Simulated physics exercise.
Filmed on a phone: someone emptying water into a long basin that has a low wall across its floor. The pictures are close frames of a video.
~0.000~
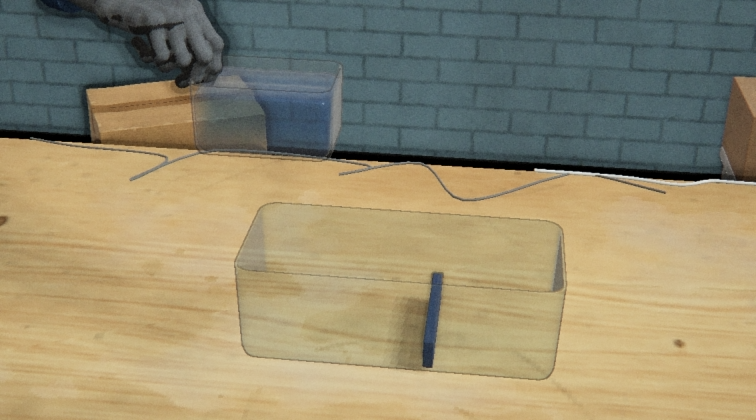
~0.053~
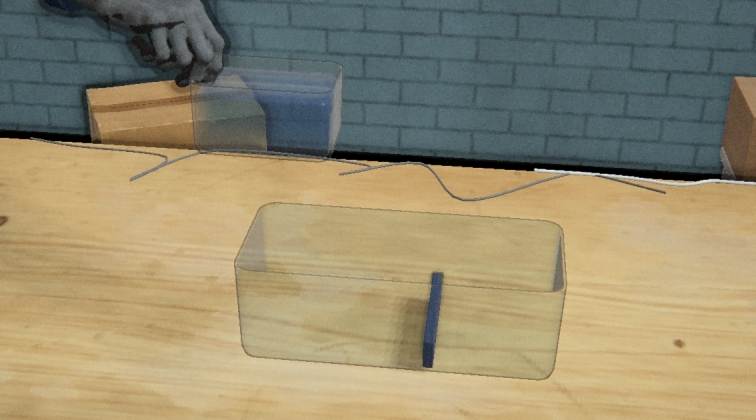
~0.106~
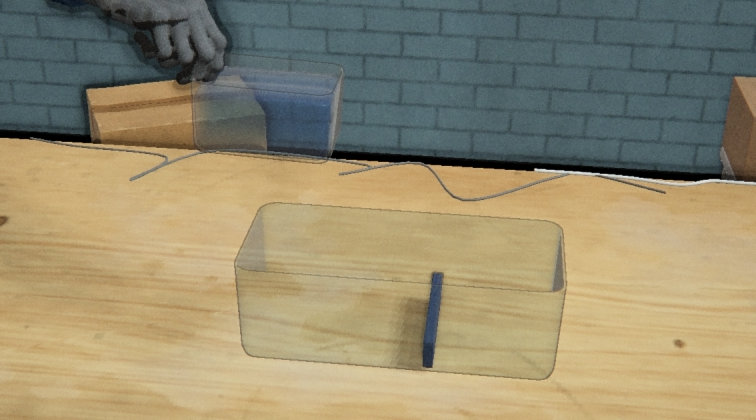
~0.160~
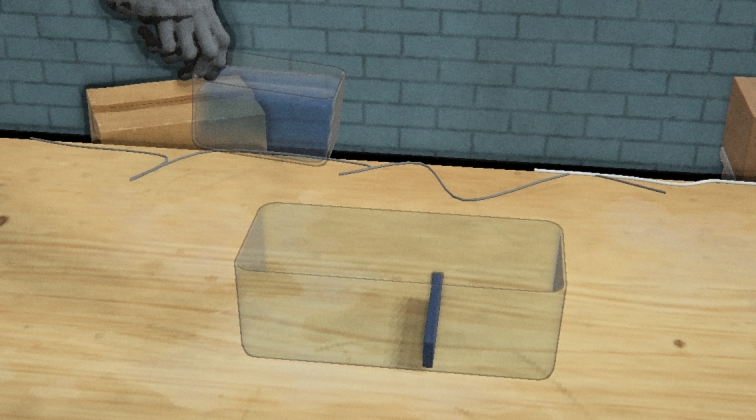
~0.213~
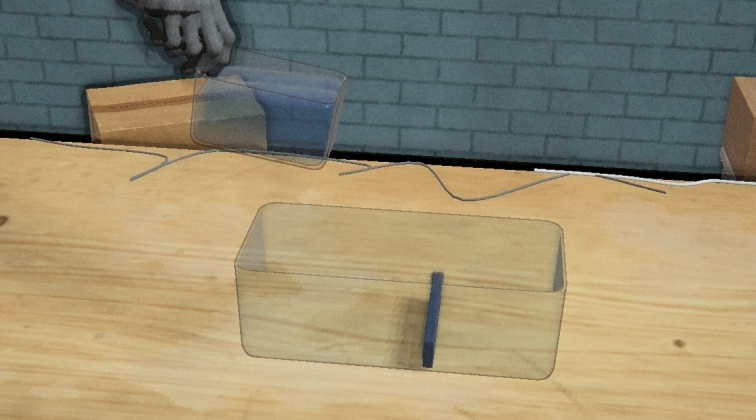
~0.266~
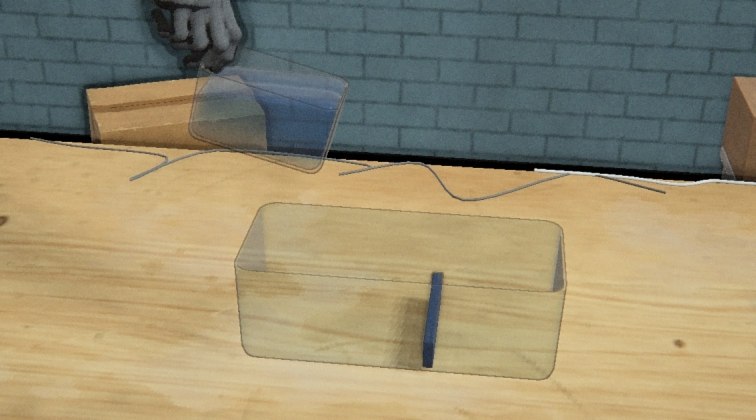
A gloved hand gradually tilting a clear container rightward behind a long transparent basin with a low blue wall inside.
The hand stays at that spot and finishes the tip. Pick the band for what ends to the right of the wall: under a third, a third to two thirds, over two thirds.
It comes to under a third.
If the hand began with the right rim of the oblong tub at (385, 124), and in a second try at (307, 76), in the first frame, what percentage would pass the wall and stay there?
First some 60, then 10 per cent.
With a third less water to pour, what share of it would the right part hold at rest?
Some 5 per cent.
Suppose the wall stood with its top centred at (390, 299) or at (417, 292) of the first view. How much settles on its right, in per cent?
The first gives 70 %, the second 40 %.
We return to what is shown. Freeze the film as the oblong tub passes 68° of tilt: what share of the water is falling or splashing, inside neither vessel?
Close to 35 per cent.
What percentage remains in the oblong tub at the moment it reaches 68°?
Roughly 50 in a hundred.
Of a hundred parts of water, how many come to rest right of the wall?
Near 20 %.
A moment on, the oblong tub is tipped part way and 48 per cent is still to pour, 15 is left of the wall and 0 right of it.
Next, the oblong tub is tipped on its side and 12 per cent is still to pour, 64 is left of the wall and 17 right of it.
Then the oblong tub is tipped on its side and 2 per cent is still to pour, 76 is left of the wall and 18 right of it.
Later the oblong tub is tipped on its side and 0 per cent is still to pour, 78 is left of the wall and 21 right of it.
Finally, 78 per cent lies left of the wall, 21 right of it and 1 outside.
